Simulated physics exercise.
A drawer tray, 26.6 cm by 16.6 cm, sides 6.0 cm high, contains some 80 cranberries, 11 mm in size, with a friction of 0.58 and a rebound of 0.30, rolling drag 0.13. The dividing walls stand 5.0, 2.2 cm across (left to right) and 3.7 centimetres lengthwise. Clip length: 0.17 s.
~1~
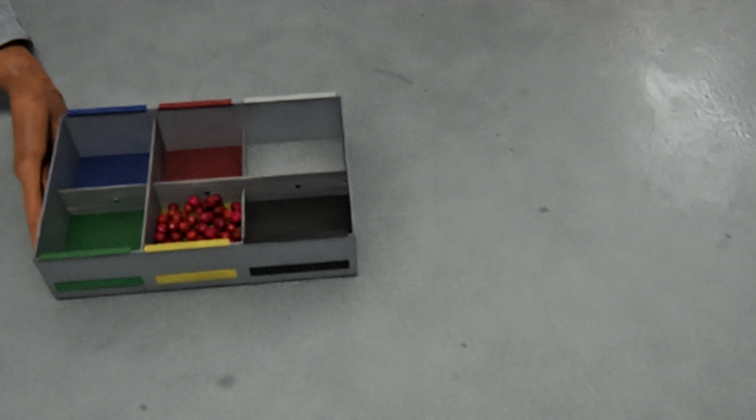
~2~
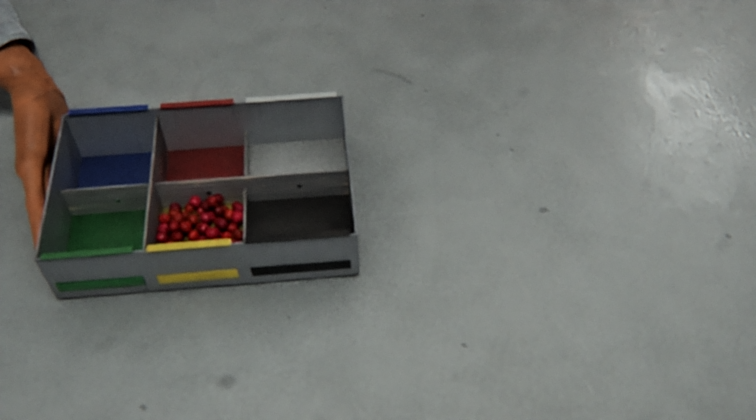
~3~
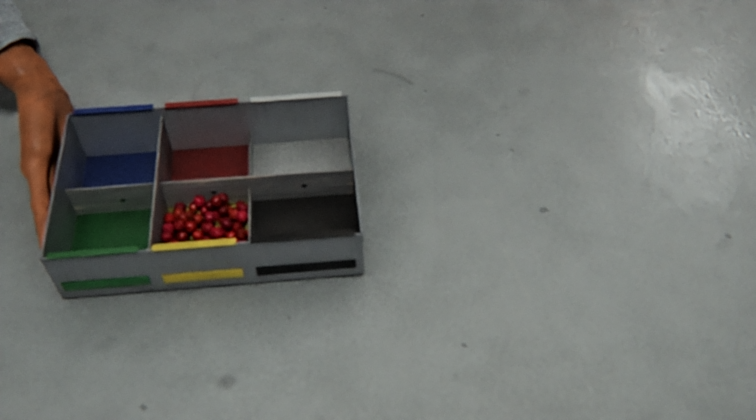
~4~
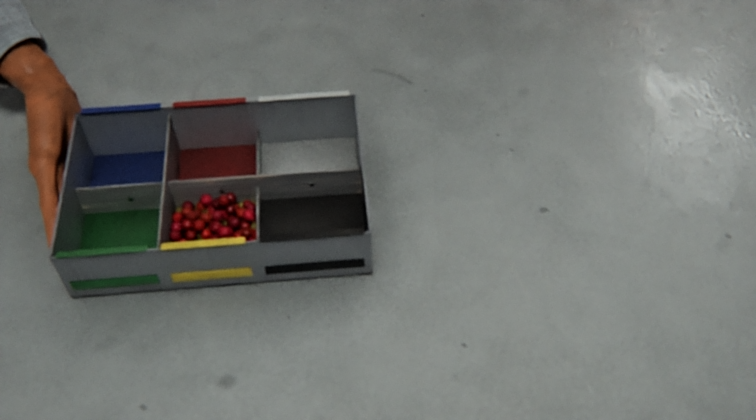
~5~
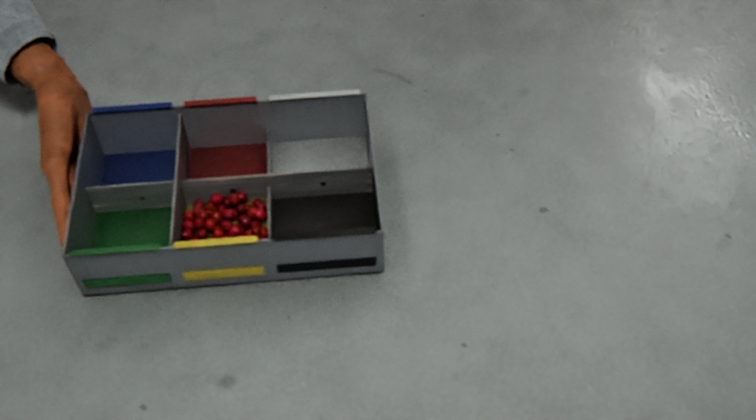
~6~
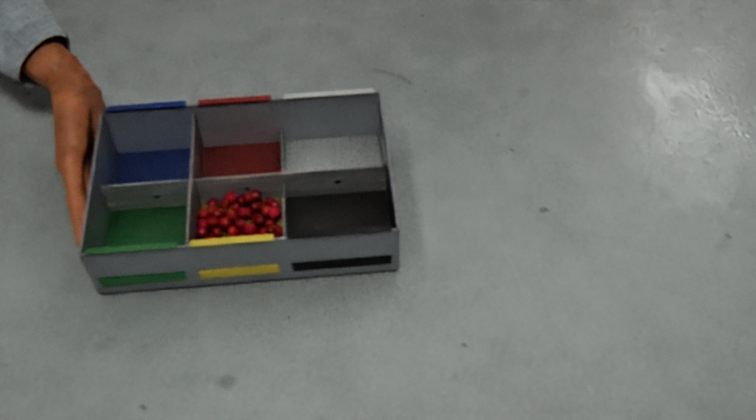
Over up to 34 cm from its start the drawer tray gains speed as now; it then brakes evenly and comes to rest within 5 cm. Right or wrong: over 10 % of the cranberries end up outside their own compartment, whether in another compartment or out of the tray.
Wrong.
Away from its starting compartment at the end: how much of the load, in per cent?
Roughly 0 percent.
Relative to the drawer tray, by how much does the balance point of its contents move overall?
Roughly 1.0 cm.
Then, 0.17 s after the last picture, tilt 0 degrees; yellow 100 %; 0 % away from where they began.
Then, 0.30 s after the last picture, tilt 0 degrees; yellow 100 %; 0 % away from where they began.
Then, 0.42 s after the last picture, tilt 0 degrees; yellow 100 %; 0 % away from where they began.
Then, 0.54 s after the last picture, tilt 0 degrees; yellow 100 %; 0 % away from where they began.
In the end, yellow 100 %; 0 % away from where they began.
